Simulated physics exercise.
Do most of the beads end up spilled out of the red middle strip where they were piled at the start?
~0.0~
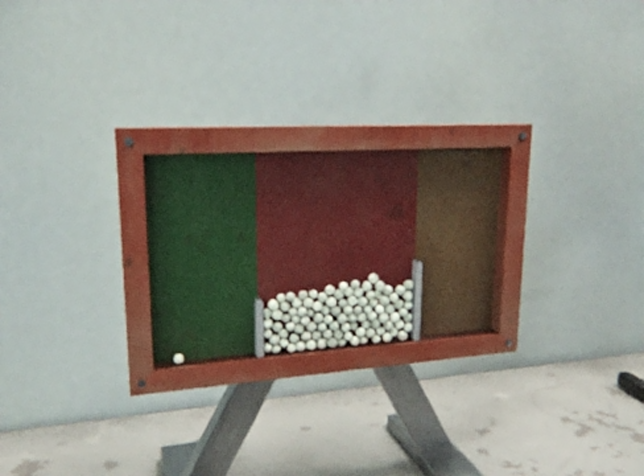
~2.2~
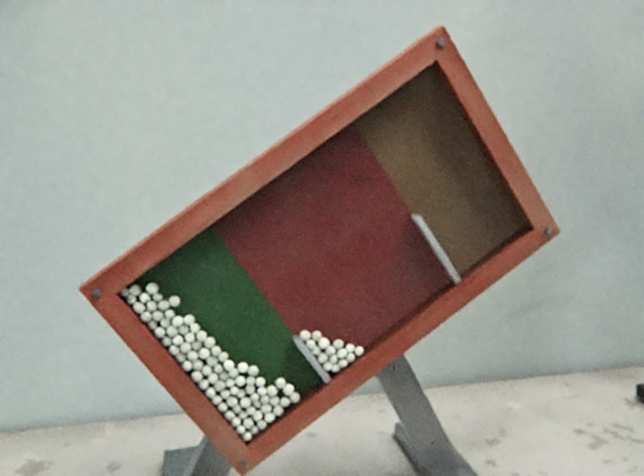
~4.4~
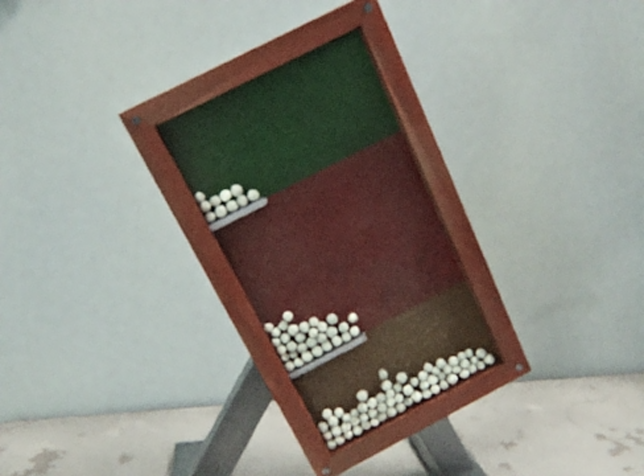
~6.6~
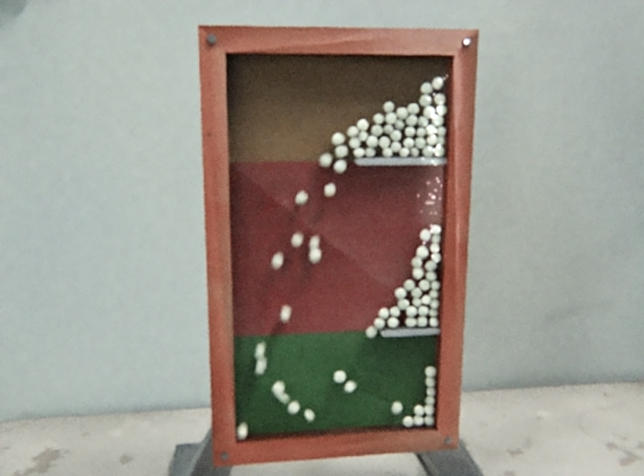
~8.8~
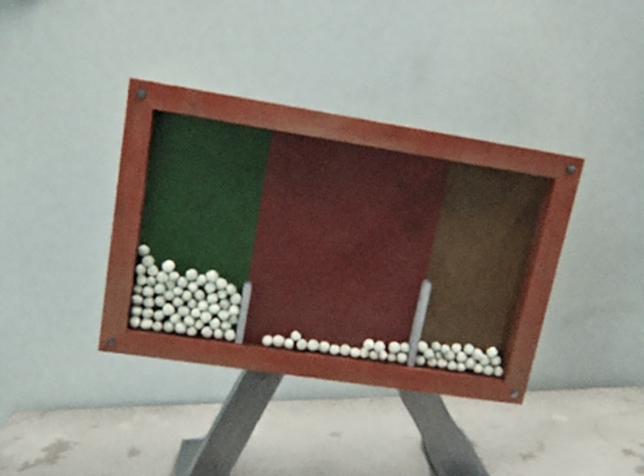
Yes, most of them leave the red strip. The green strip ends with the largest share by far, while the red and brown strips each hold only a small share.
